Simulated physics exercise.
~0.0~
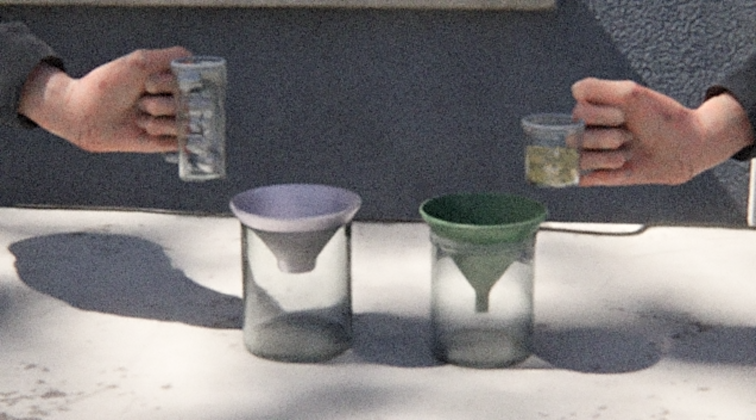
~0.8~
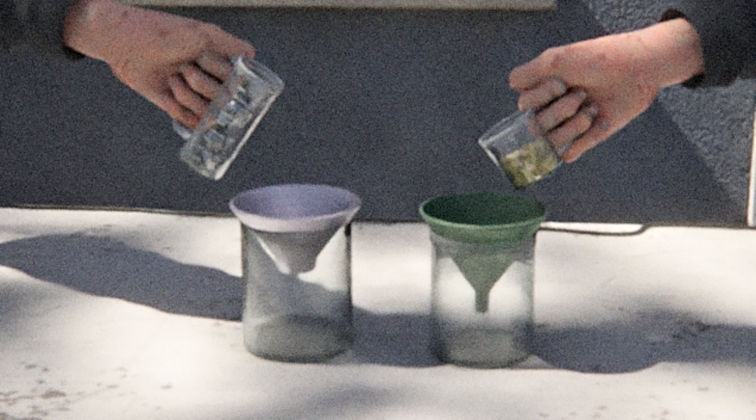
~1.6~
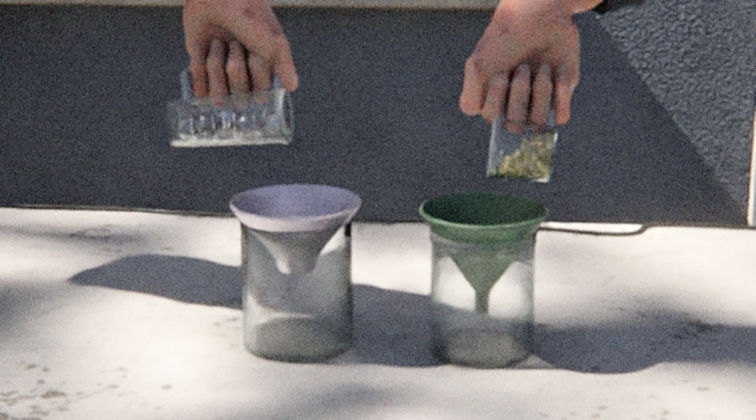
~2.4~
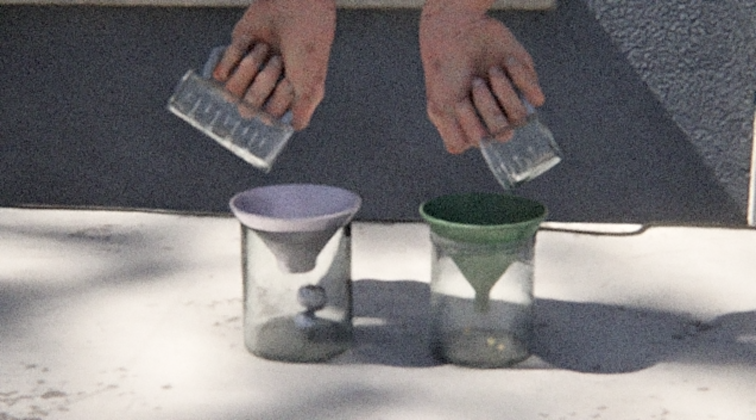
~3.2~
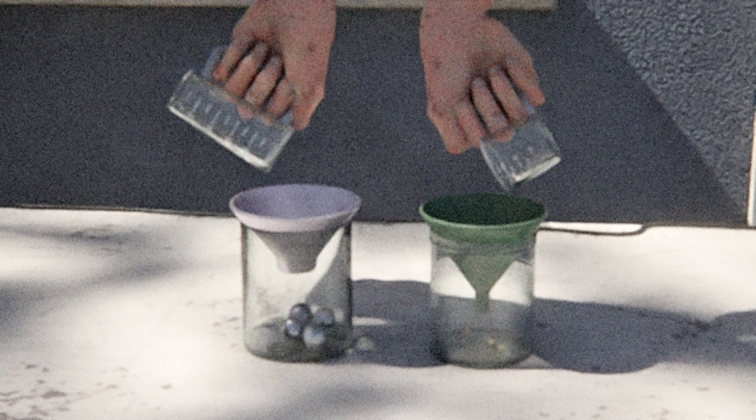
On a sunlit ledge, two hands tipping cups over funnels, dark balls landing in the left jar, few yellowish bits in the right.
